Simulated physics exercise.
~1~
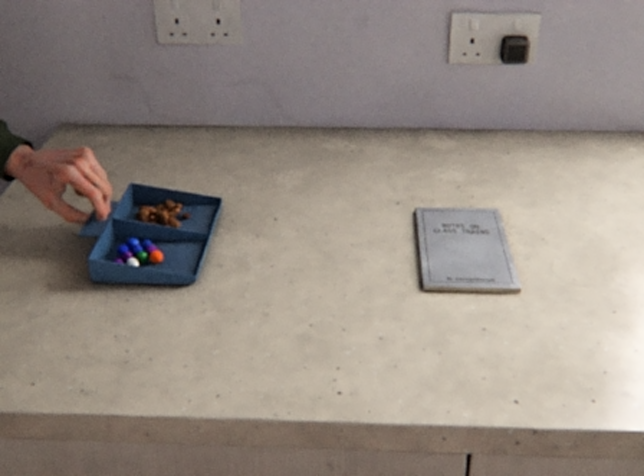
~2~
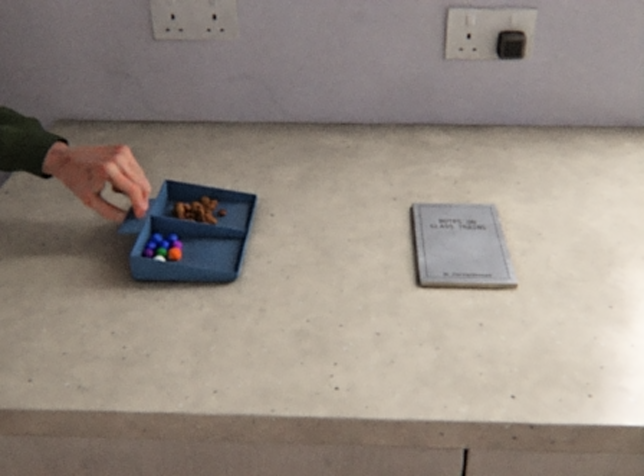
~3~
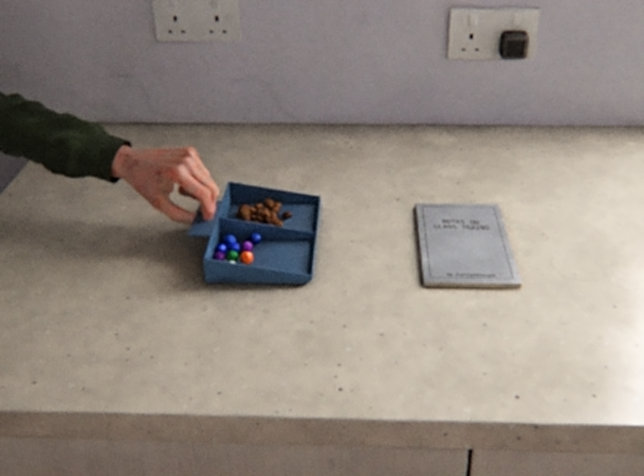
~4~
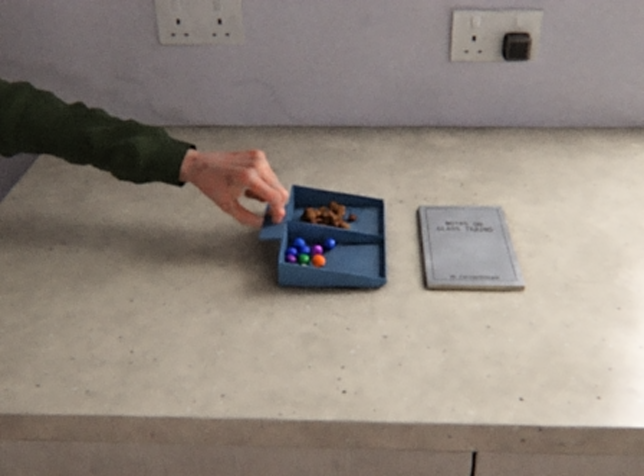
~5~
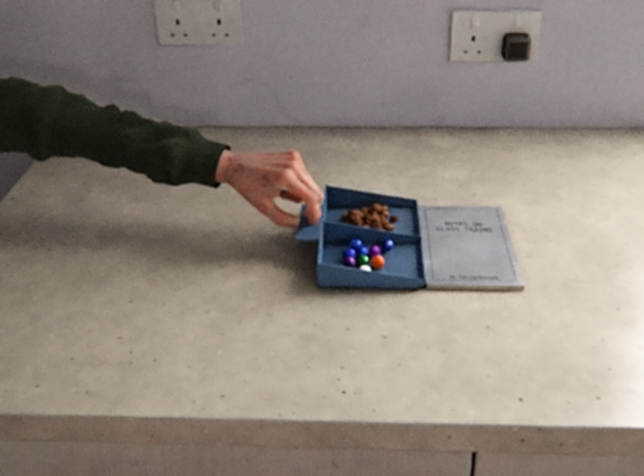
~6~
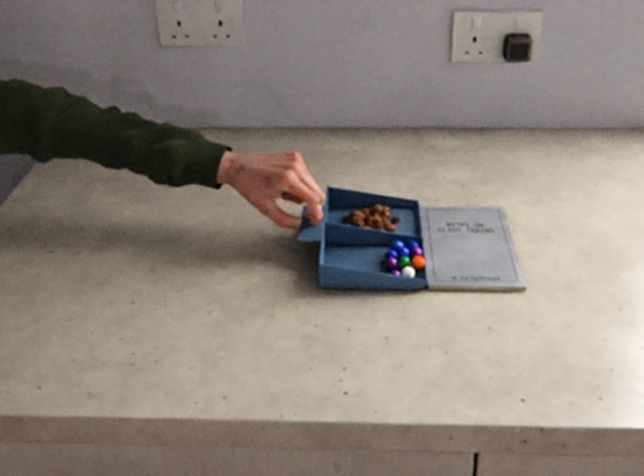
A blue divided tray holding colourful beads and small brown pieces was slid rightward across a worktop by a hand until it met a thin grey book and stopped; the beads rolled towards the book side, and everything stayed inside.
